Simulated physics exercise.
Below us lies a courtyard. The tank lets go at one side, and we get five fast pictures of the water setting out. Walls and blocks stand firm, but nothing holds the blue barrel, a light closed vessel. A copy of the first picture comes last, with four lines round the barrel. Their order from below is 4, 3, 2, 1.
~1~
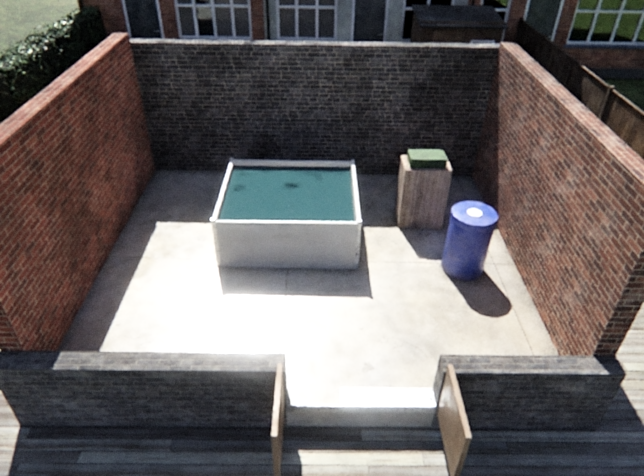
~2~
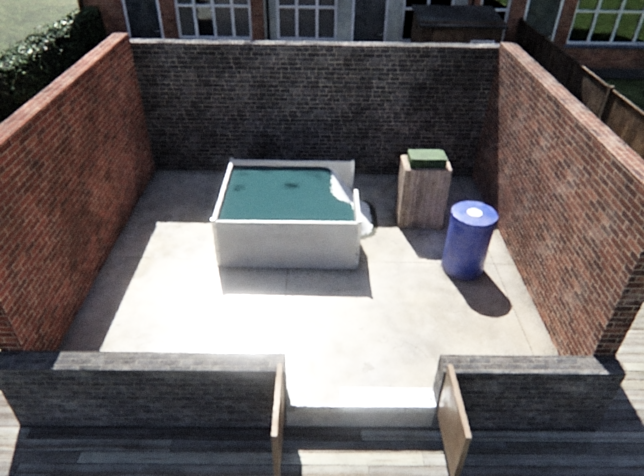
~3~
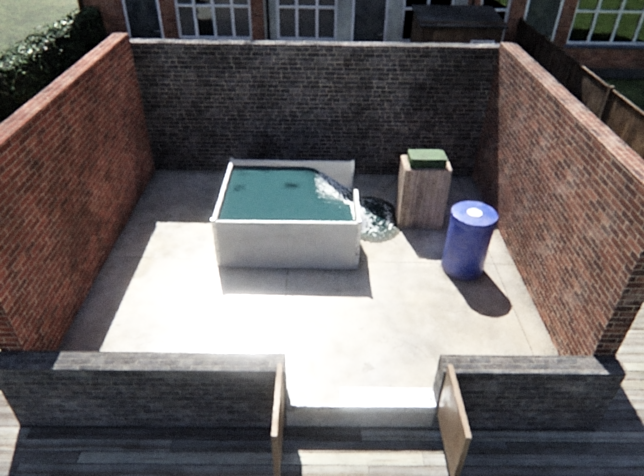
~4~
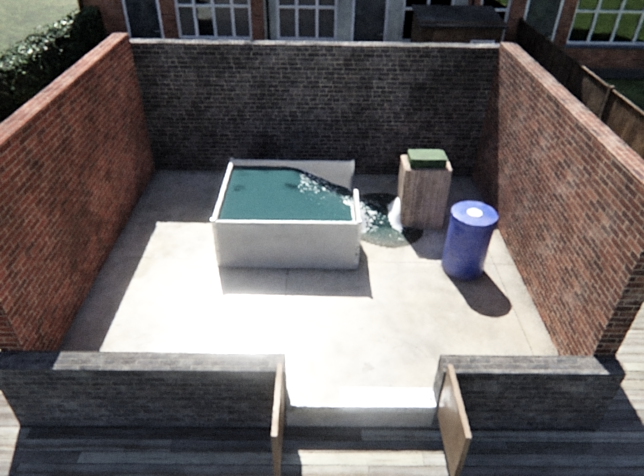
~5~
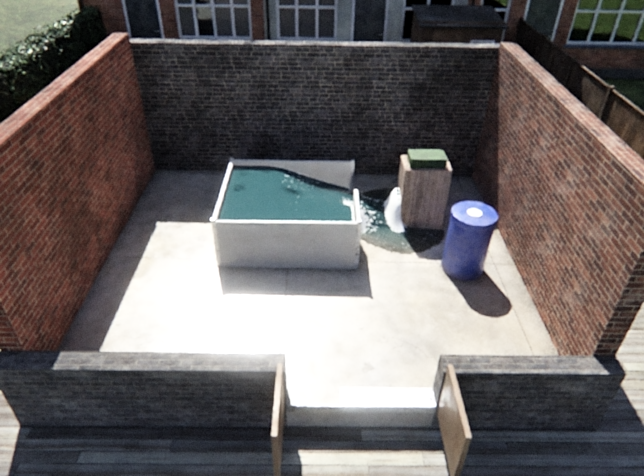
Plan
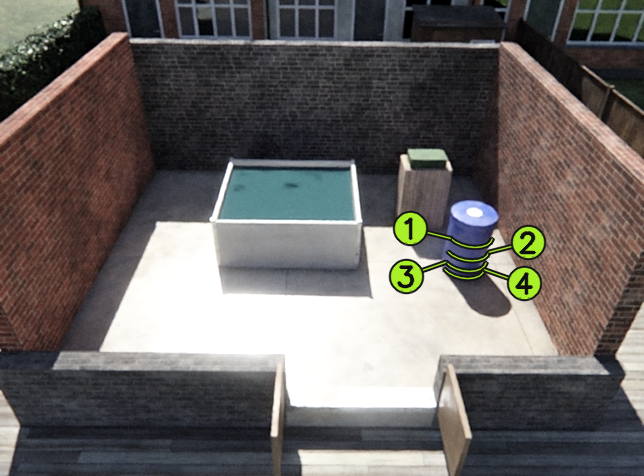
A paved courtyard enclosed by red and grey brick walls is seen from a raised, unmoving viewpoint above its open front gate. A white, square-sided tank full of green-blue water stands near the middle, with a green-topped box and a blue barrel to its right. Water pours out through the tank's right side, foams across the ground and splashes against the box as the level in the tank dips.
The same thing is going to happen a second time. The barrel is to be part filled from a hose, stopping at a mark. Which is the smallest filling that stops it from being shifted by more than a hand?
That is level 2.
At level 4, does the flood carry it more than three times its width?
Yes, clearly.
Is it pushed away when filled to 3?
Yes.
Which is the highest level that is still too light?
The answer is 3.
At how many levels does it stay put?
Two.
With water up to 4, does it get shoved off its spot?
Yes.
On the marked copy, 1 at (475, 247); 2 at (471, 260); 3 at (469, 271); 4 at (467, 278); from the bottom up 4, 3, 2, 1.
For level 1, it does not move.
For level 2, it does not move.
For level 3, it is pushed about its own width away.
For level 4, it is pushed about 5 times its own width away.
